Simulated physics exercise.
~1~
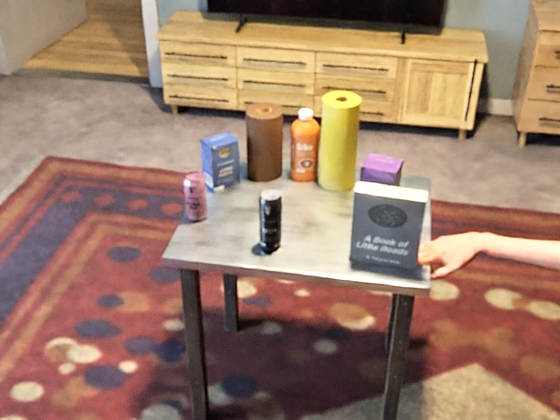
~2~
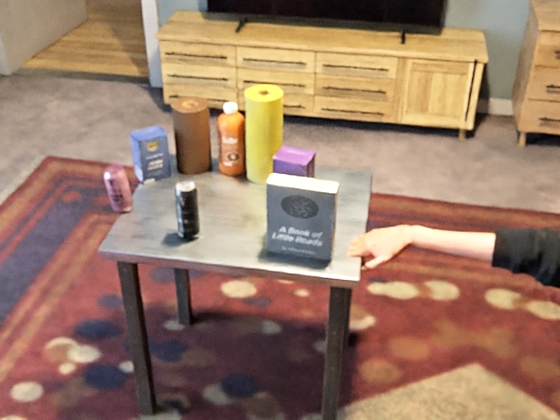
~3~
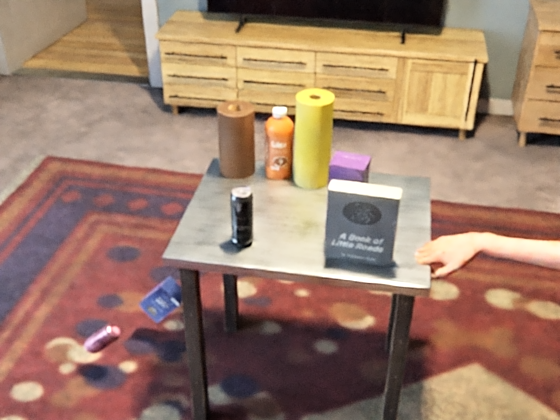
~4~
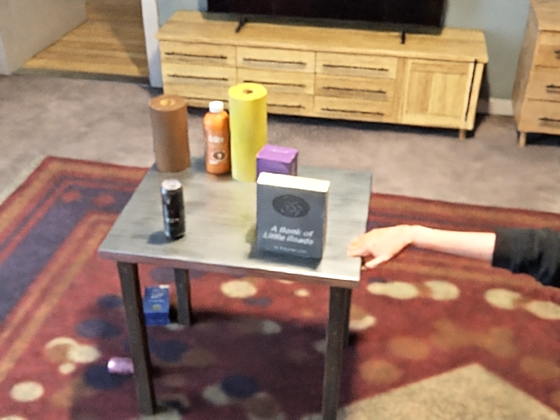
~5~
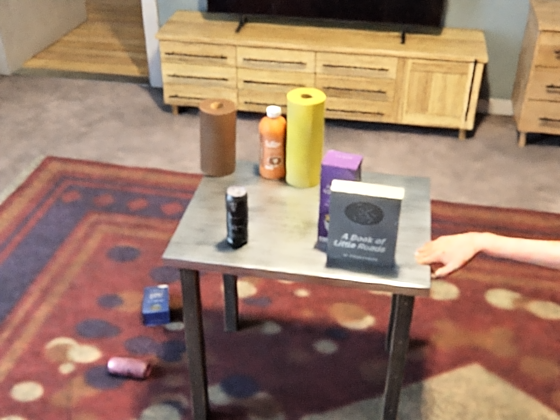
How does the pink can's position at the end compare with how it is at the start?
At the start the pink can stands upright on the table, but at the end it lies on its side on the rug below.
